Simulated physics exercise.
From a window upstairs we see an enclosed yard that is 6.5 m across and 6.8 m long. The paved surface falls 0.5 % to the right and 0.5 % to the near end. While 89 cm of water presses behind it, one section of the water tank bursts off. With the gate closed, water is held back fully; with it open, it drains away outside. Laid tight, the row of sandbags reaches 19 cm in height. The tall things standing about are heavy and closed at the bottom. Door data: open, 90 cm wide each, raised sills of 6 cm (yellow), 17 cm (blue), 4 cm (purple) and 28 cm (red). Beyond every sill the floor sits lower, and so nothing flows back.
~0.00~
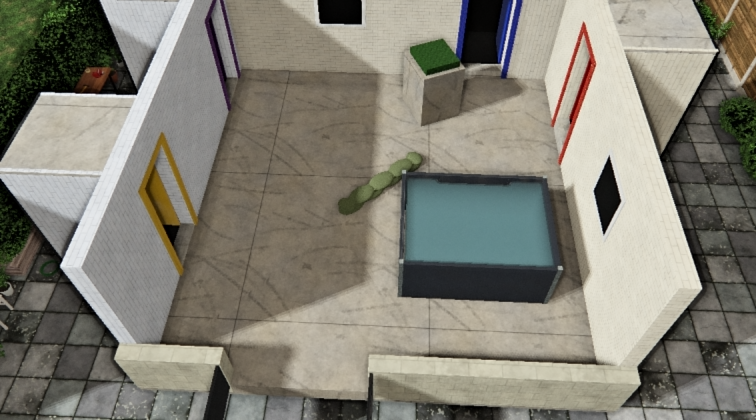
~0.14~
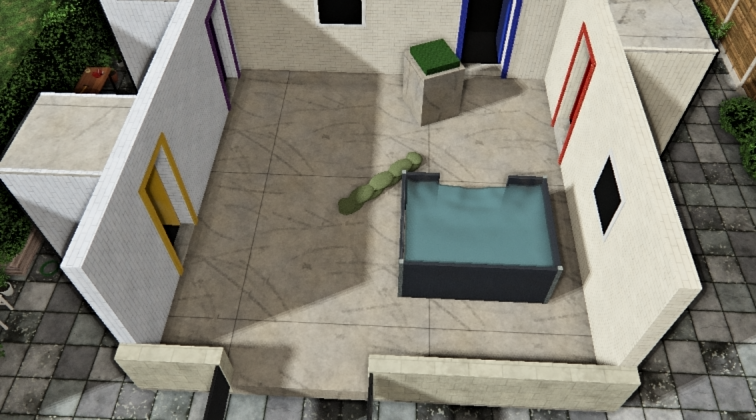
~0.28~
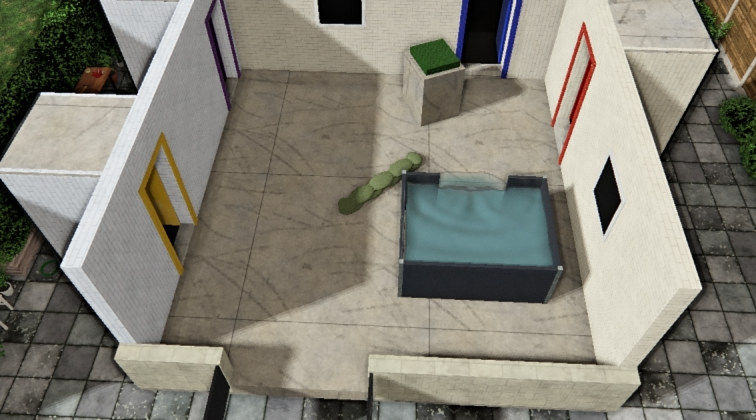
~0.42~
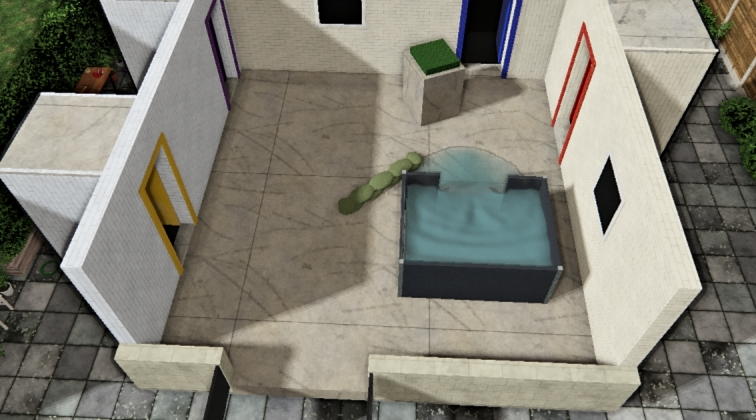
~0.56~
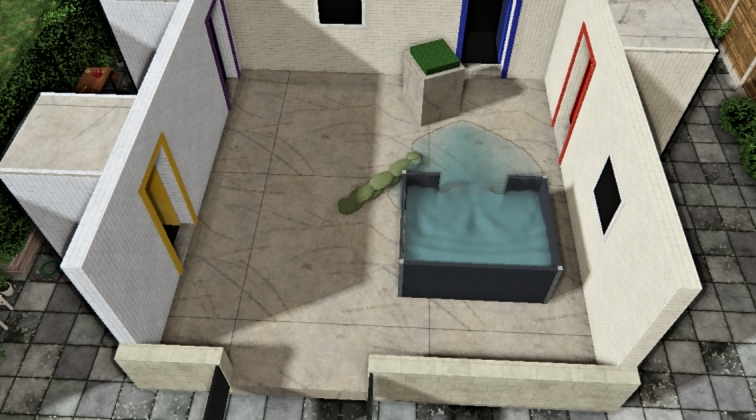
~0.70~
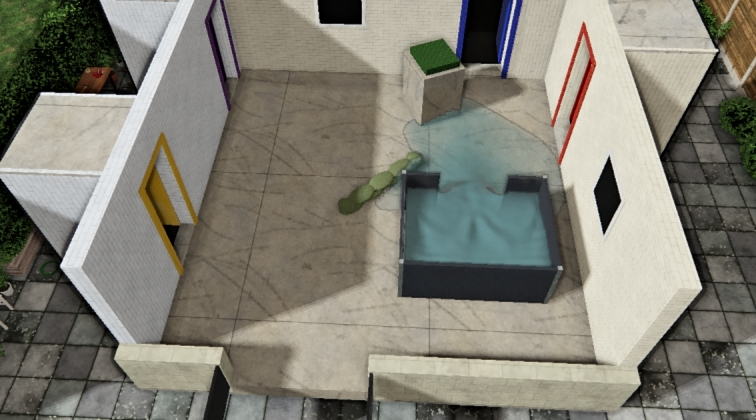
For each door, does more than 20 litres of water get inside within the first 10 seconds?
As I see it, for the yellow door I'd say within the limit; for the blue door I'd say above the limit; for the purple door I'd say above the limit; for the red door I'd say within the limit.
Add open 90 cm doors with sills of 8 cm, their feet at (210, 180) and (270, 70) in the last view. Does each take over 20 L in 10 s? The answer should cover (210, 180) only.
Short of it.
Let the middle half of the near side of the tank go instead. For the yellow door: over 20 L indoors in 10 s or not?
So, yellow door: Out of bounds.
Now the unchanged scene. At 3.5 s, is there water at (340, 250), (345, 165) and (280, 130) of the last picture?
Soaked, soaked, soaked.
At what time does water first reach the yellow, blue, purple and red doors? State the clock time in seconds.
Arrival: Yellow 5.5 s, blue 0.9 s, purple 2.8 s, red 0.8 s.
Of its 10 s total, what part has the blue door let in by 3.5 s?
I'd put it at about 80 per cent by that point.
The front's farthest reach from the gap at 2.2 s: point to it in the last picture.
That lands around (291, 74) in the last picture.
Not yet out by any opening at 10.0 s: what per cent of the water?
Roughly 82 per cent is still there.
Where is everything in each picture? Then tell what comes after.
The first picture shows the water tank at (476, 221) is whole and still, 89 cm deep.
In the second picture, water pours out on the water tank's far side and has run 0.6 m, to a hidden place; typically 13 cm deep outside, 89 cm at the water tank's back.
In the third picture, the front is at a hidden place, 1.0 m from the gap on the water tank's far side; 1.1 m2 of floor is under water; 88 cm left at the back of the water tank.
In the fourth picture, the front is at (474, 150), 1.5 m from the gap on the water tank's far side; 2.5 m2 of floor is under water; 79 cm left at the back of the water tank.
In the fifth picture, water pours out on the water tank's far side and has run 2.3 m, to (466, 123); typically 8 cm deep outside, 75 cm at the water tank's back.
In the sixth picture, the front is at (471, 101), 2.9 m from the gap on the water tank's far side; 6.2 m2 of floor is under water; 75 cm left at the back of the water tank.
After 1.4 s water covers 30 % of the floor and is deepest (51 cm) near (424, 126); yellow door not reached, blue door 7 cm at the sill, 37 L in, purple door not reached, red door 19 cm at the sill, 0 L in.
After 2.2 s water covers 40 % of the floor and is deepest (53 cm) near (538, 106); yellow door not reached, blue door 31 cm at the sill, 95 L in, purple door not reached, red door 17 cm at the sill, 0 L in.
After 3.5 s water covers 55 % of the floor and is deepest (30 cm) near (477, 110); yellow door not reached, blue door 23 cm at the sill, 166 L in, purple door 14 cm at the sill, 15 L in, red door 22 cm at the sill, 0 L in.
After 6.0 s water covers 65 % of the floor and is deepest (19 cm) near (598, 387); yellow door 3 cm at the sill, 0 L in, blue door 16 cm at the sill, 203 L in, purple door 14 cm at the sill, 161 L in, red door 18 cm at the sill, 0 L in.
After 10.0 s water covers 95 % of the floor and is deepest (14 cm) near (598, 387); yellow door 3 cm at the sill, 0 L in, blue door 10 cm at the sill, 204 L in, purple door 9 cm at the sill, 270 L in, red door 10 cm at the sill, 0 L in.
